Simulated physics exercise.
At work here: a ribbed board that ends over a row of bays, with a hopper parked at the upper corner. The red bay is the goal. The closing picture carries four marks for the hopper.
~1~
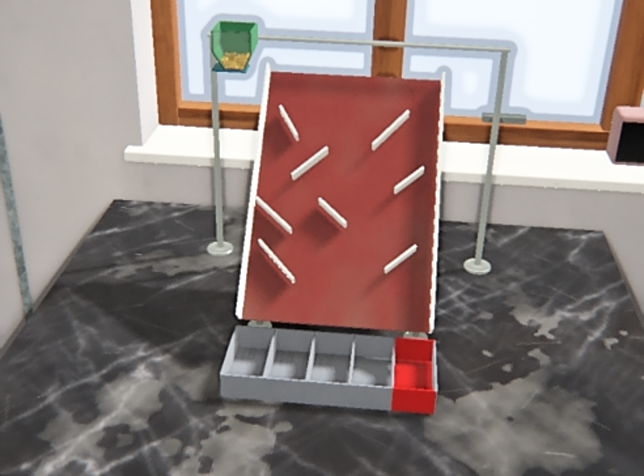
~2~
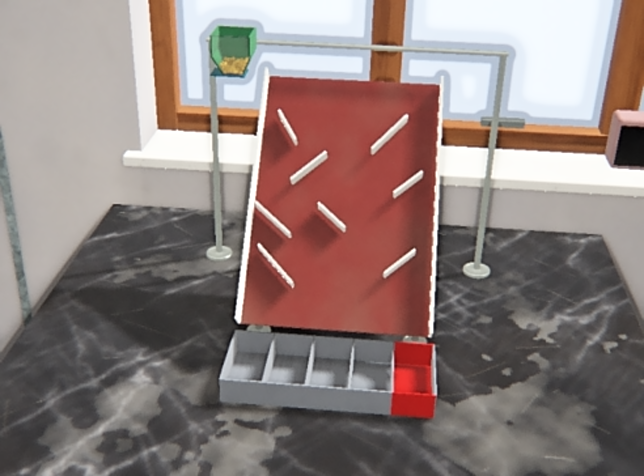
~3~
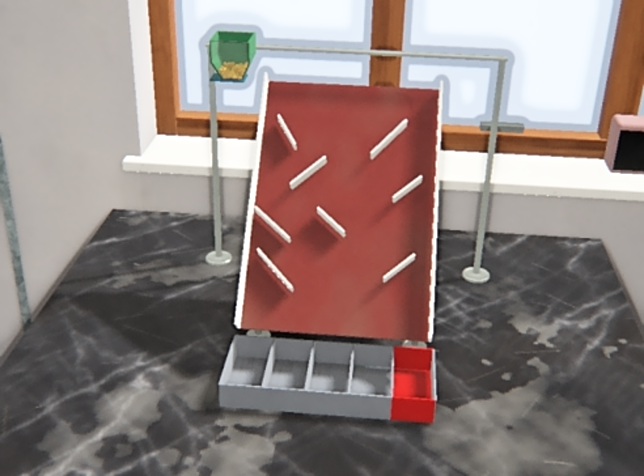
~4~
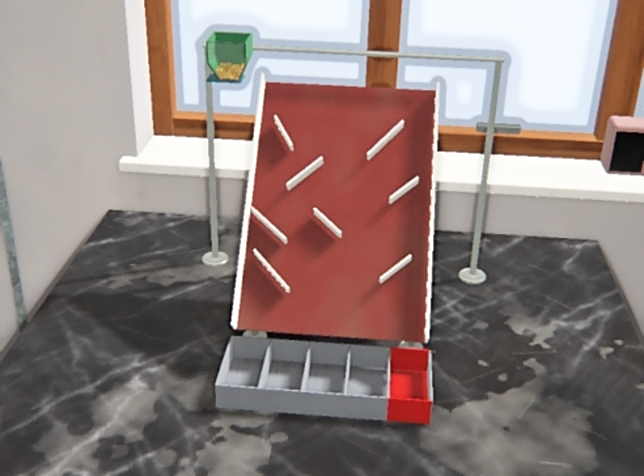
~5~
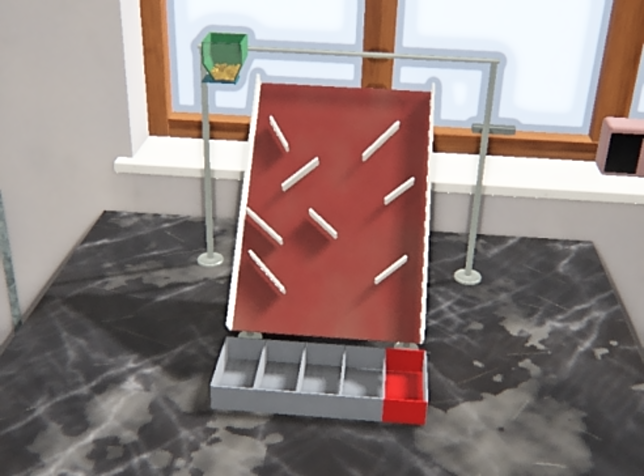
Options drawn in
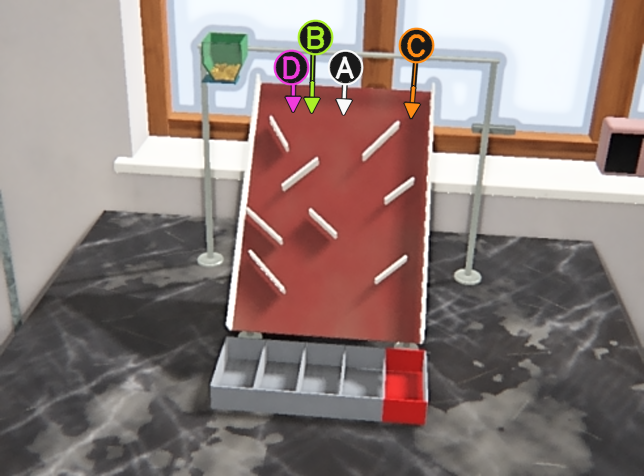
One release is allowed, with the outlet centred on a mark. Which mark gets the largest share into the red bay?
Choose C.
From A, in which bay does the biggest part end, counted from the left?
The fourth from the left.
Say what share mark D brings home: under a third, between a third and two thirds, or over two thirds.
Mark D gives under a third.
On the marked copy, mark A meets the board at (343, 109); mark B meets the board at (311, 107); mark C meets the board at (411, 112); mark D meets the board at (293, 106).
For mark A, a small part in the red bay, most in other bays, a small part outside the box.
For mark B, a stray few in the red bay, most in other bays, a small part held on the board.
For mark C, about half in the red bay, about half in other bays.
For mark D, none in the red bay, nearly all in other bays, a small part held on the board.
